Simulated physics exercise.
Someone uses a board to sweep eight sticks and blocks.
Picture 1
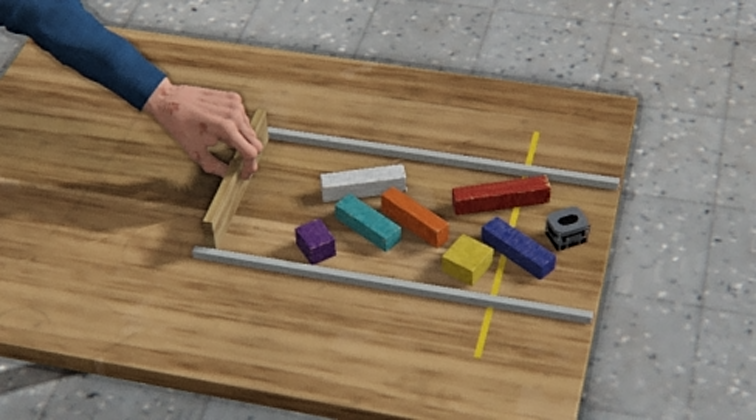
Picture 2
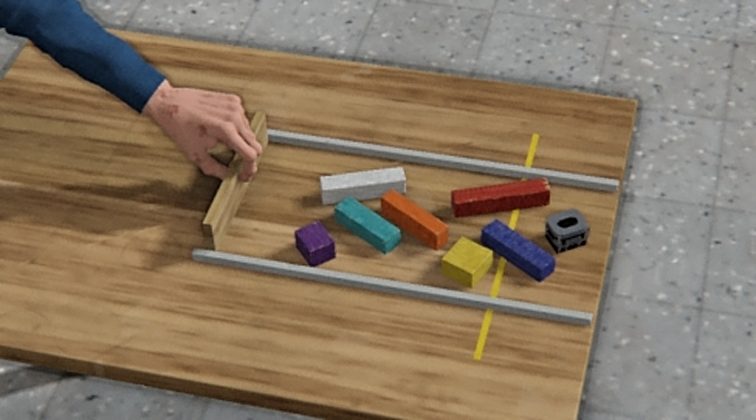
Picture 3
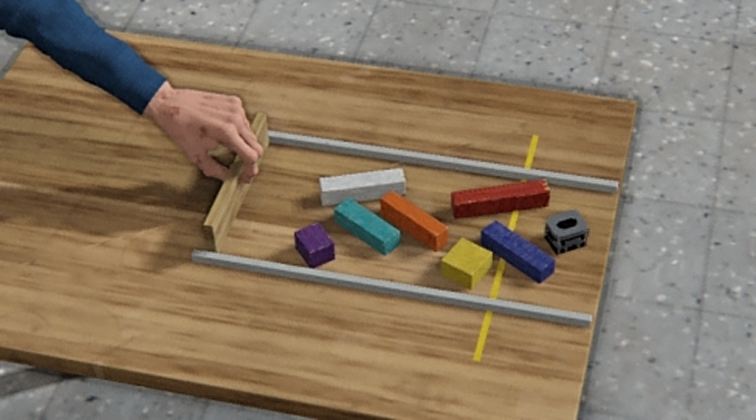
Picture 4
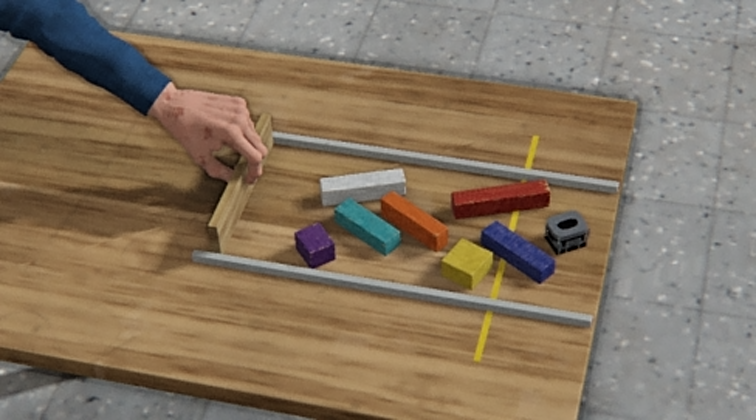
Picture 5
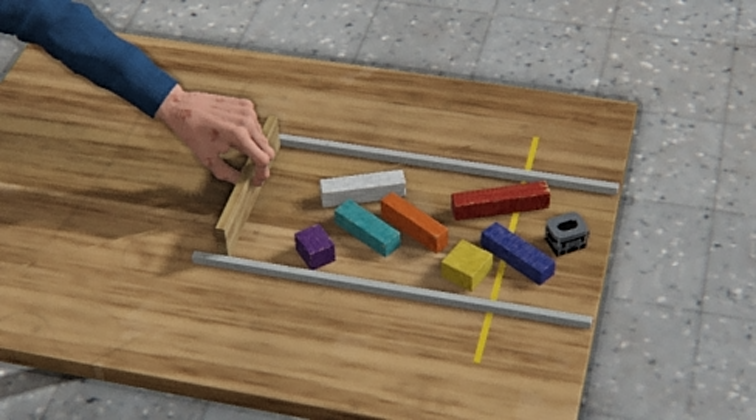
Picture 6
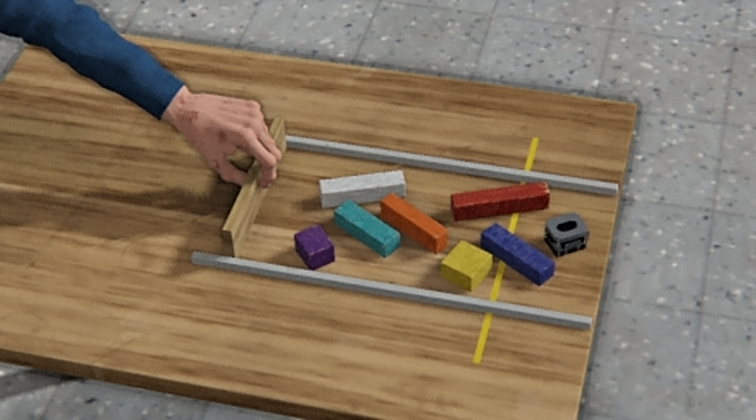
A hand in a blue sleeve slides an upright wooden board slightly rightward across a wooden tabletop, seen from above at an angle with speckled grey floor around it. Between two pale rails lie white, teal, orange and purple pieces, with red, yellow and blue ones near a yellow line and a grey object at right. The pieces stay still, and the view barely shifts.
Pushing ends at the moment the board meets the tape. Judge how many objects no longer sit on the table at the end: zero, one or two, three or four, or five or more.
No longer on the table: Zero.
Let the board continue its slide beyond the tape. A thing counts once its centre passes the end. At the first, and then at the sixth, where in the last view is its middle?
At (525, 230) for the first, at (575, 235) for the sixth.
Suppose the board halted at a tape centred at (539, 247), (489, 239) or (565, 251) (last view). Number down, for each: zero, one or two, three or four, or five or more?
Well, going through them: Either three or four, then none, then either three or four.
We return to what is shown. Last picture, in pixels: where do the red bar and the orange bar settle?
The first sits around (583, 213), while the other sits around (546, 252).
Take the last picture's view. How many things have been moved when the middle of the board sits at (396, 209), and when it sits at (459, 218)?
First 5, then 7.
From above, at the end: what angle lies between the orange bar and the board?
Misalignment: Close to 35°.
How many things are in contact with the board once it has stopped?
3.
Early on, none off yet; grey case at rest near (566, 235); blue bar at rest near (517, 254); red bar at rest near (500, 202).
A while later, none off yet; grey case at rest near (566, 235); blue bar travelled a little near (540, 251); red bar travelled a little near (545, 206).
Finally, the number that fall off is zero.
